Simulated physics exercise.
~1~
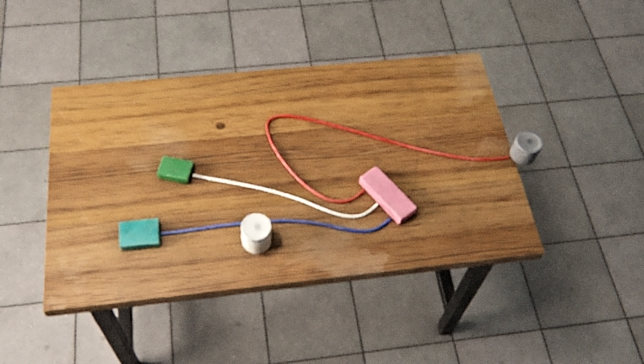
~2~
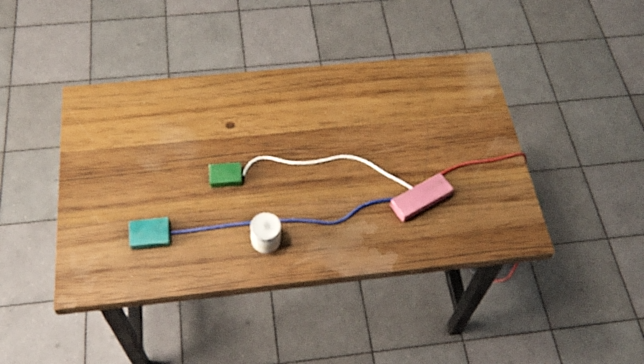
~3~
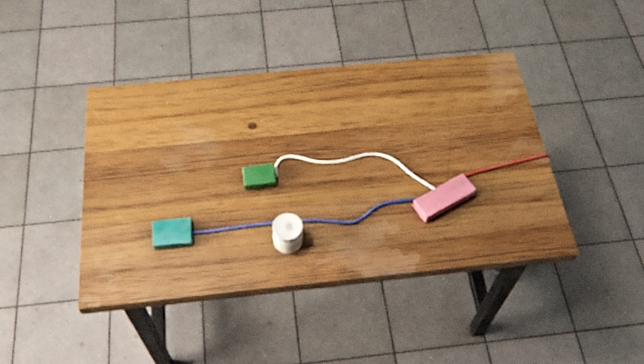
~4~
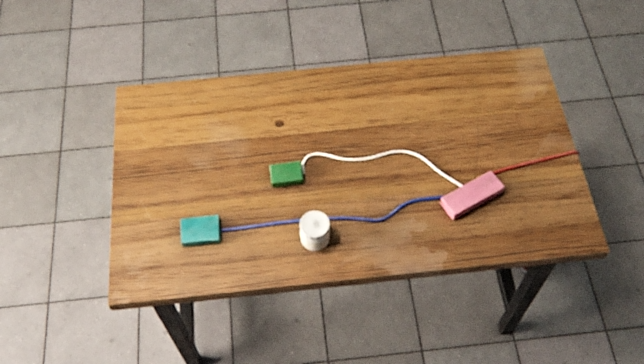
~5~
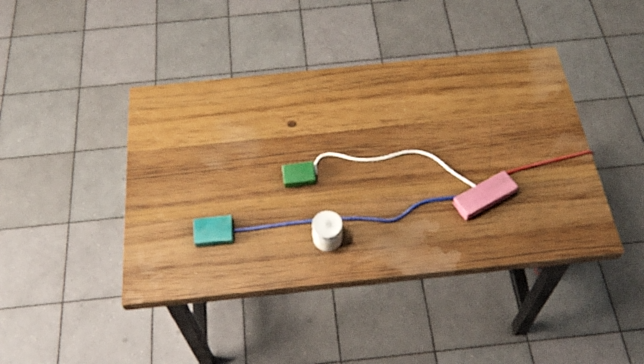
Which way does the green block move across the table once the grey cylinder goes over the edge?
The green block slides to the right, toward the pink block's side of the table.
